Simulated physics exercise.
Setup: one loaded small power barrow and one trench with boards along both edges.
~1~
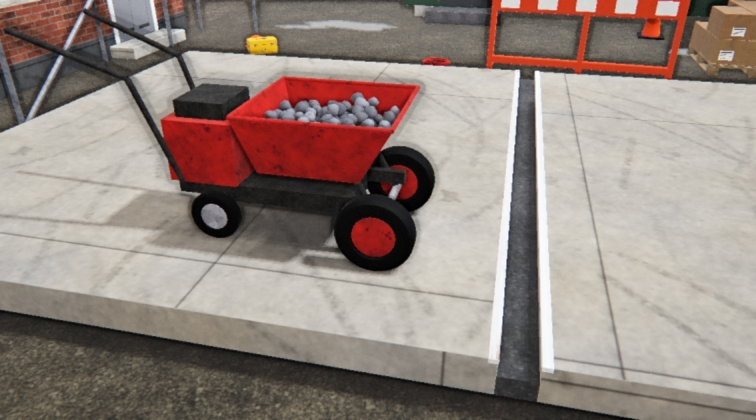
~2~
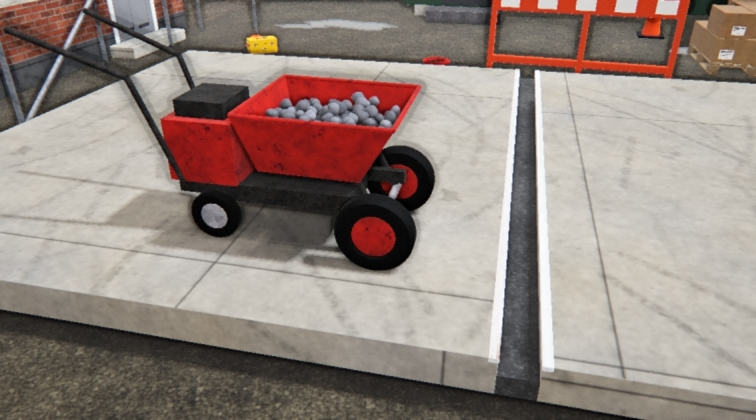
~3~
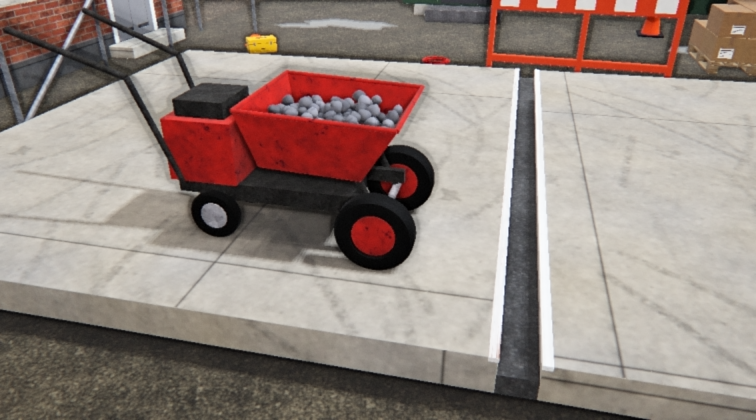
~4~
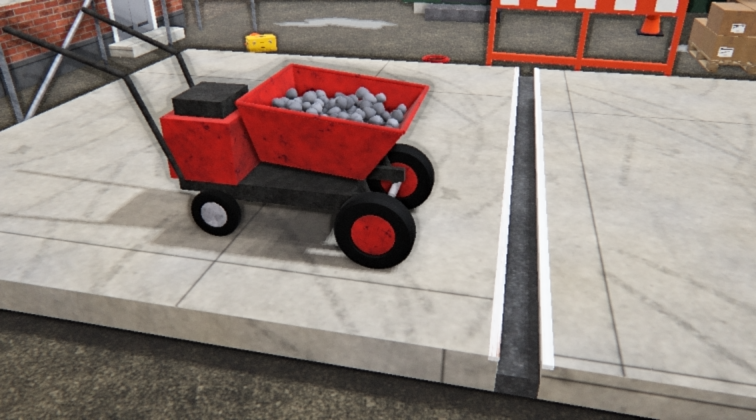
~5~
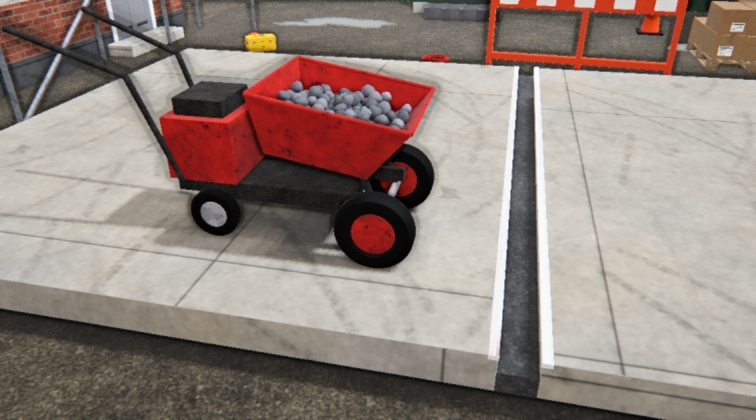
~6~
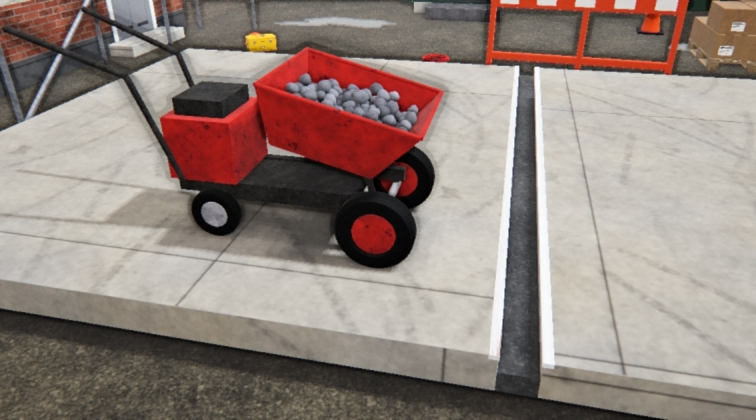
On a concrete slab, a red barrow's skip of grey cobbles gradually tilts toward the right.
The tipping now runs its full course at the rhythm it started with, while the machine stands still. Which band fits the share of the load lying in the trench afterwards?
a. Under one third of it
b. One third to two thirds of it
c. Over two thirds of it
Option b: One third to two thirds of it.
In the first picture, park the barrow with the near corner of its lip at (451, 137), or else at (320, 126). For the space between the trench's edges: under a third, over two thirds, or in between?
Lab note - position 1: Under a third; position 2: Below one third.
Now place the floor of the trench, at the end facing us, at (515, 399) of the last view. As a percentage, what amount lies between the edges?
It would be close to 60 percent.
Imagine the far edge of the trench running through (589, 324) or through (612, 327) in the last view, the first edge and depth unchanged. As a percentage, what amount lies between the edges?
First try: About 80 %; second try: About 90 %.
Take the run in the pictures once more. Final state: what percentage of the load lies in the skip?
0 %, about.
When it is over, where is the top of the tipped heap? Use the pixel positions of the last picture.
Around (511, 224).
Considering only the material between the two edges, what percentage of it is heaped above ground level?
The answer is close to 45 per cent.
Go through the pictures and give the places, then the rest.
In the first frame, lip of the skip at (392, 132), level; top of the load at (327, 120), round cobbles; first edge of the trench at (497, 315); far edge at (547, 322), the trench under half as wide as the skip, and about half as deep as wide.
In the second frame, lip of the skip at (393, 131), level; top of the load at (328, 119).
In the third frame, lip of the skip at (397, 132), tipped barely; top of the load at (331, 117).
In the fourth frame, lip of the skip at (403, 132), tipped a little; top of the load at (335, 113).
In the fifth frame, lip of the skip at (411, 135), tipped a little; top of the load at (322, 110).
In the sixth frame, lip of the skip at (421, 139), tipped a little; top of the load at (312, 105); first edge of the trench at (498, 311); far edge at (547, 318).
Soon after the last picture, skip tipped steeply; all in the skip.
A little later, skip tipped right over; nearly all in the skip; a stray few short of the trench; a stray few in or heaped over the trench; a stray few falling.
Later still, skip tipped right over; about a third in the skip; a small part short of the trench; about a third in or heaped over the trench; about a quarter beyond it; a stray few falling.
By the end, skip tipped right over; about a quarter short of the trench; about half in or heaped over the trench; about a third beyond it.
